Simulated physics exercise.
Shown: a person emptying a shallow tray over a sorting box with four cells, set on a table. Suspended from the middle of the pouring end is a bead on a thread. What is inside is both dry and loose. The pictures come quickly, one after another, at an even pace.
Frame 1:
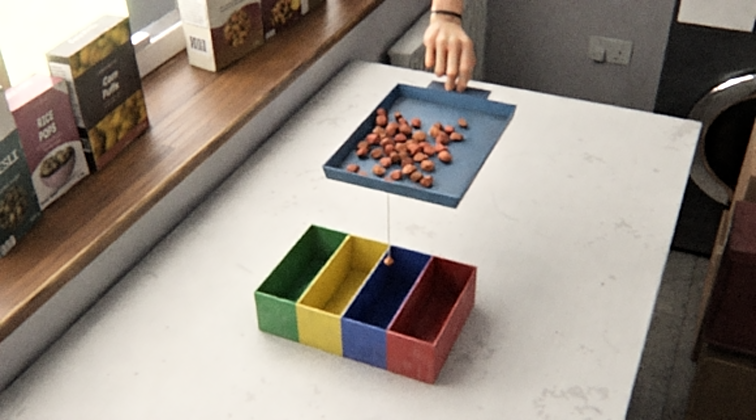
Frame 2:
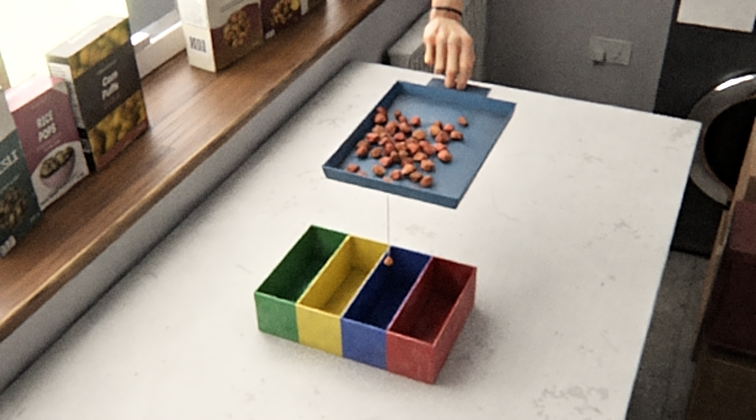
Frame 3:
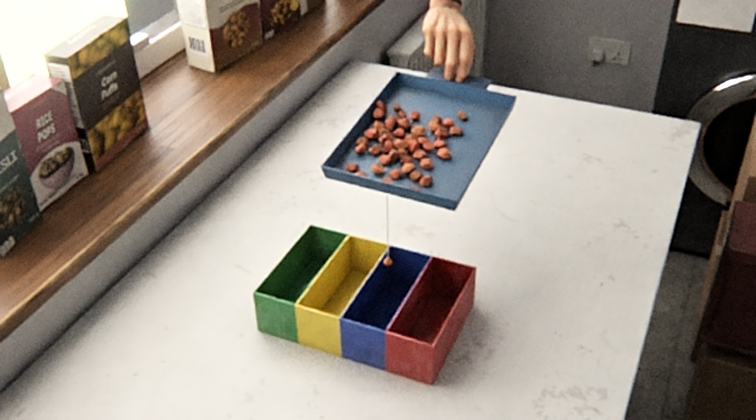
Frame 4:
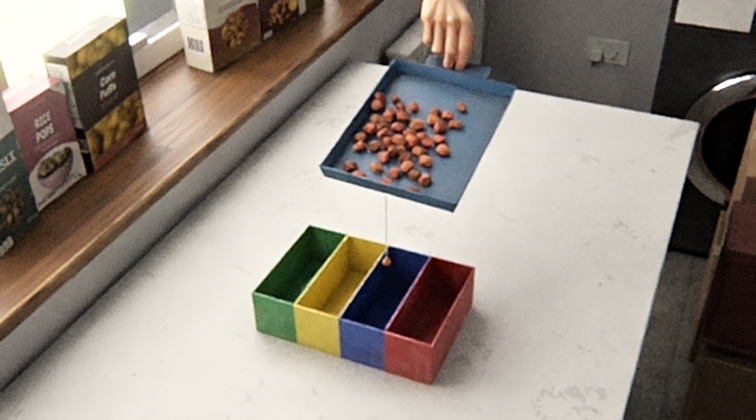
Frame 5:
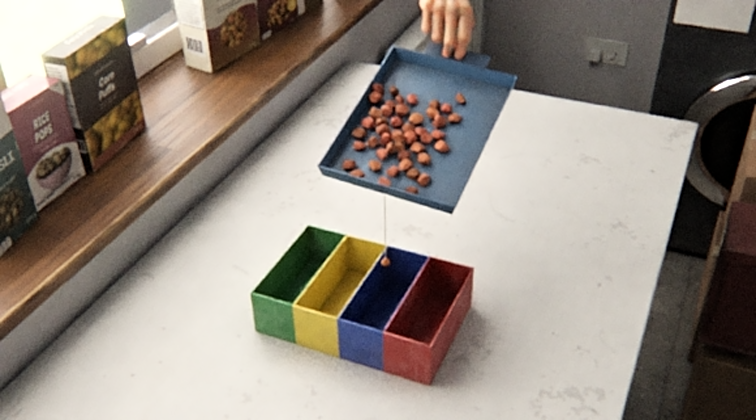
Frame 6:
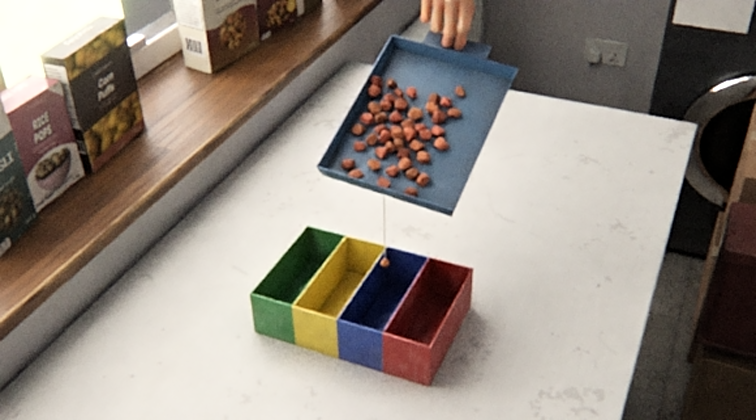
A shallow blue tray of loose reddish-brown pieces starts out level, held by a hand at its far edge above a box with green, yellow, blue and red cells. The hand gradually raises that edge, tilting the tray toward the box, its right near corner dipping slightly, while the pieces barely shift.
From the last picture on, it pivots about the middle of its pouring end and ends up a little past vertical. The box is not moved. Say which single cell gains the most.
The one that gains the most is the red cell.
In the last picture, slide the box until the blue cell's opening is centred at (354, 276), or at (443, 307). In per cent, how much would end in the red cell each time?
Trial 1 40%, trial 2 0%.
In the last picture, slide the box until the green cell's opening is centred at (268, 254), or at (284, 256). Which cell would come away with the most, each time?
You'd see the red one win the first time and that red cell win the second.
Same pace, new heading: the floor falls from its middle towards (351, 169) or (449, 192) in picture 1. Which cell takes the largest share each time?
In order, it comes out as the yellow one and the cell in red.
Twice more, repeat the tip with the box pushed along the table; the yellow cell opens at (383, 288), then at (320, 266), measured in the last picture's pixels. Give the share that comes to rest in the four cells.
Close to 100 in a hundred, then close to 60 in a hundred.
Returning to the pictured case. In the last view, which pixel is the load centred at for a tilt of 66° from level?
The middle of the pieces shows up near (407, 183).
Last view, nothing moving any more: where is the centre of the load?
Roughly at (410, 337), give or take.
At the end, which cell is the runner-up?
It's blue that ends up second.
Shortly afterwards, tray tipped steeply; all but a few on the tray; only a few falling or outside the box.
Next, tray tipped past a quarter turn; near two thirds on the tray; a little in the red cell; a little in the blue cell; a little falling or outside the box.
Some moments later, tray tipped past a quarter turn; near half in the red cell; near a third in the blue cell; a little in the yellow cell; a little falling or outside the box.
In the end, tray tipped past a quarter turn; near half in the red cell; near a third in the blue cell; a little in the yellow cell; none at all in the green cell; a little outside the box.
